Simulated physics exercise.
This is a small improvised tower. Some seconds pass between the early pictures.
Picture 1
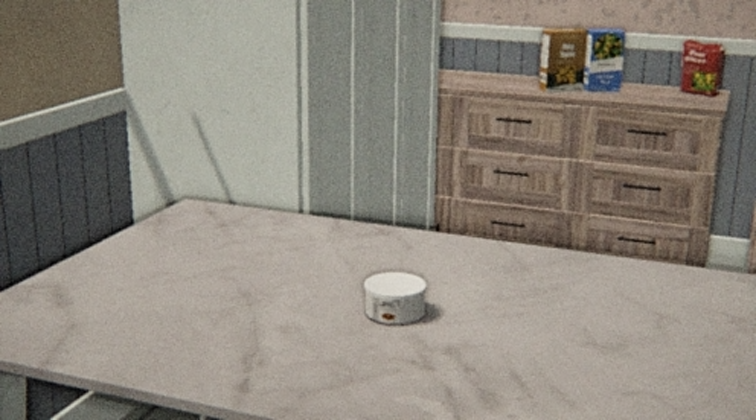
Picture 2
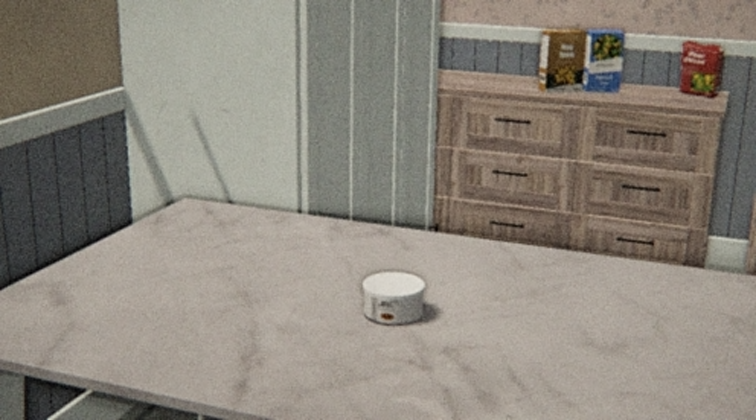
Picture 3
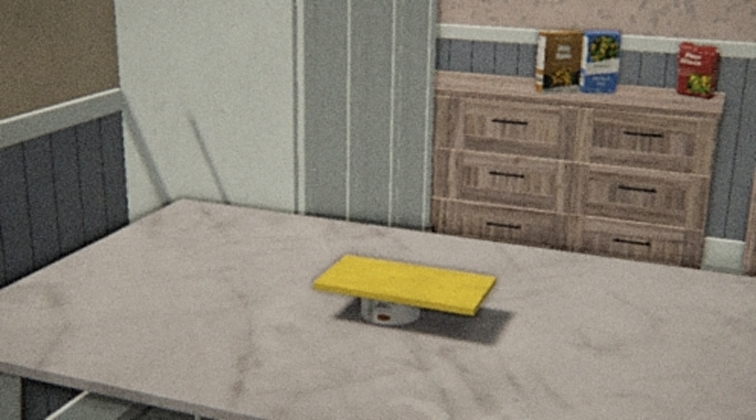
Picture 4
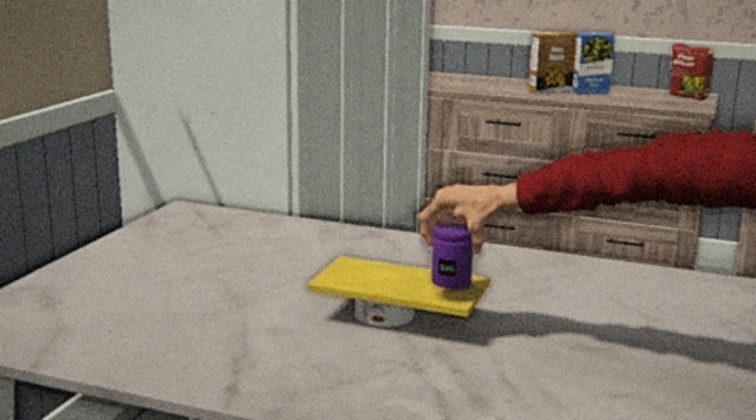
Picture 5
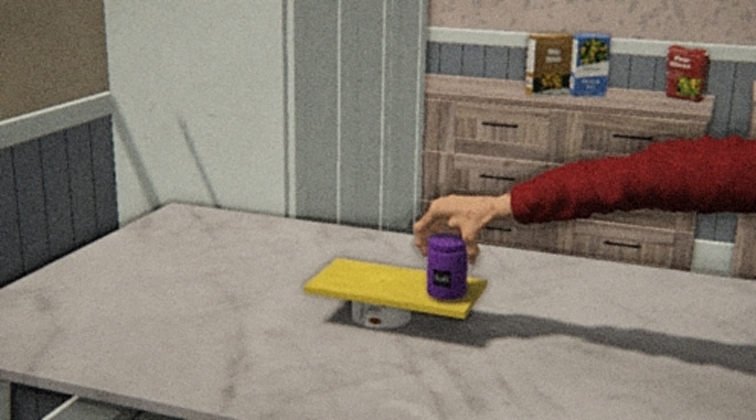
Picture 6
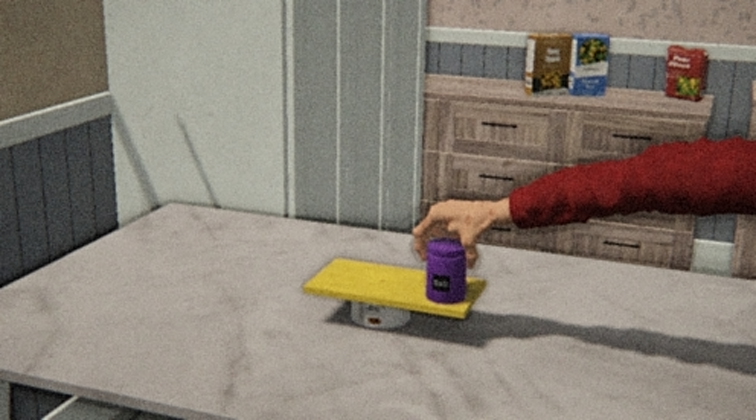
A hand lowers a purple jar onto a yellow board resting on a white tub.
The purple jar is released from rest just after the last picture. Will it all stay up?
Here the stack gives way.
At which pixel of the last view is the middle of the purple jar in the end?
At about (506, 328).
Then, 0.30 s later than the last frame, purple jar tilted by 20° near (455, 289); yellow board tilted by 20°.
Then, 0.50 s later than the last frame, purple jar now fallen; yellow board tilted by 29°.
Then, 0.70 s later than the last frame, things are still on the move.
Then, 1.70 s later than the last frame, nothing new.
When it is over, fallen, purple jar; the other 2 as before. End places, in pixels of the last picture, purple jar near (507, 328). The stack loses its balance.
